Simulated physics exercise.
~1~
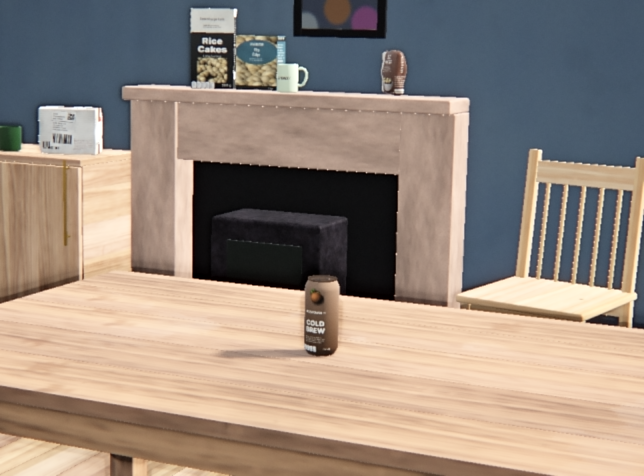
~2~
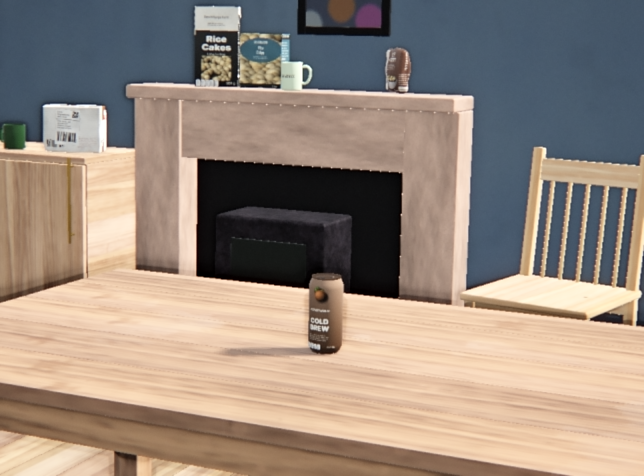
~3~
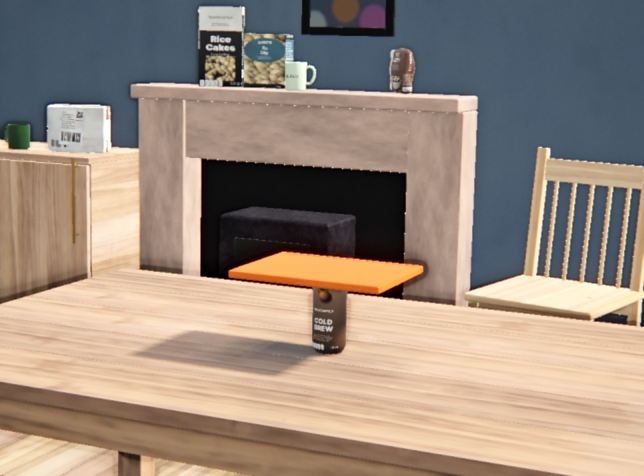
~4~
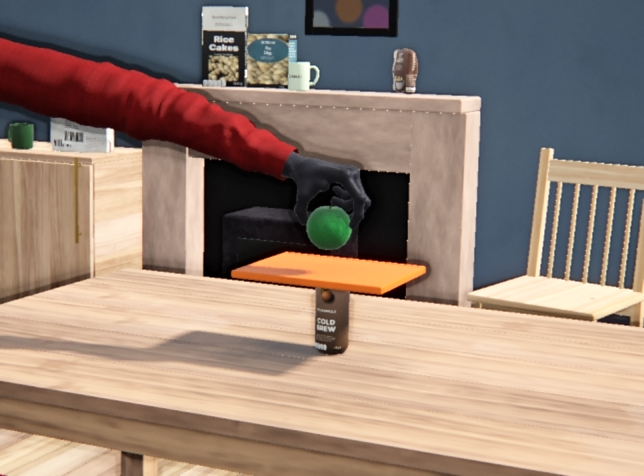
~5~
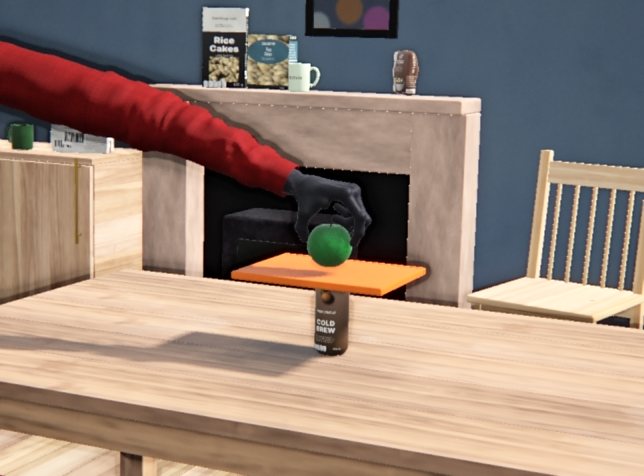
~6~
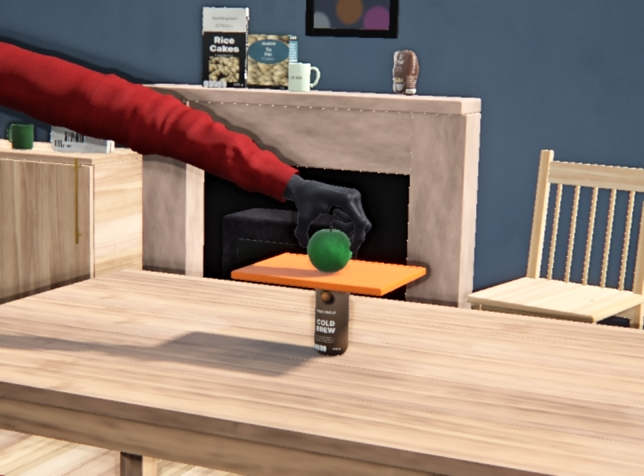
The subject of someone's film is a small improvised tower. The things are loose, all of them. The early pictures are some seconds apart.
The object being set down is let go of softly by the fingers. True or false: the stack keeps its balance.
True.
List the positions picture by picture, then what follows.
In the first frame, the last thing is not in view yet.
In the second frame, the last thing is not in view yet.
In the third frame, the last thing is not in view yet; orange lid (327, 272).
In the fourth frame, still above its spot; green apple (329, 227); orange lid (330, 272).
In the fifth frame, still above its spot; green apple (330, 245); orange lid (330, 273).
In the sixth frame, in place under the hand; green apple (330, 250); orange lid (330, 273).
Then, 0.10 s after the last picture, things are still on the move.
Then, 0.30 s after the last picture, nothing has stirred.
Then, 0.60 s after the last picture, green apple resting near (330, 251).
At rest, all 3 in place. Seen from the same camera at the end, green apple near (329, 251). The stack stays up.
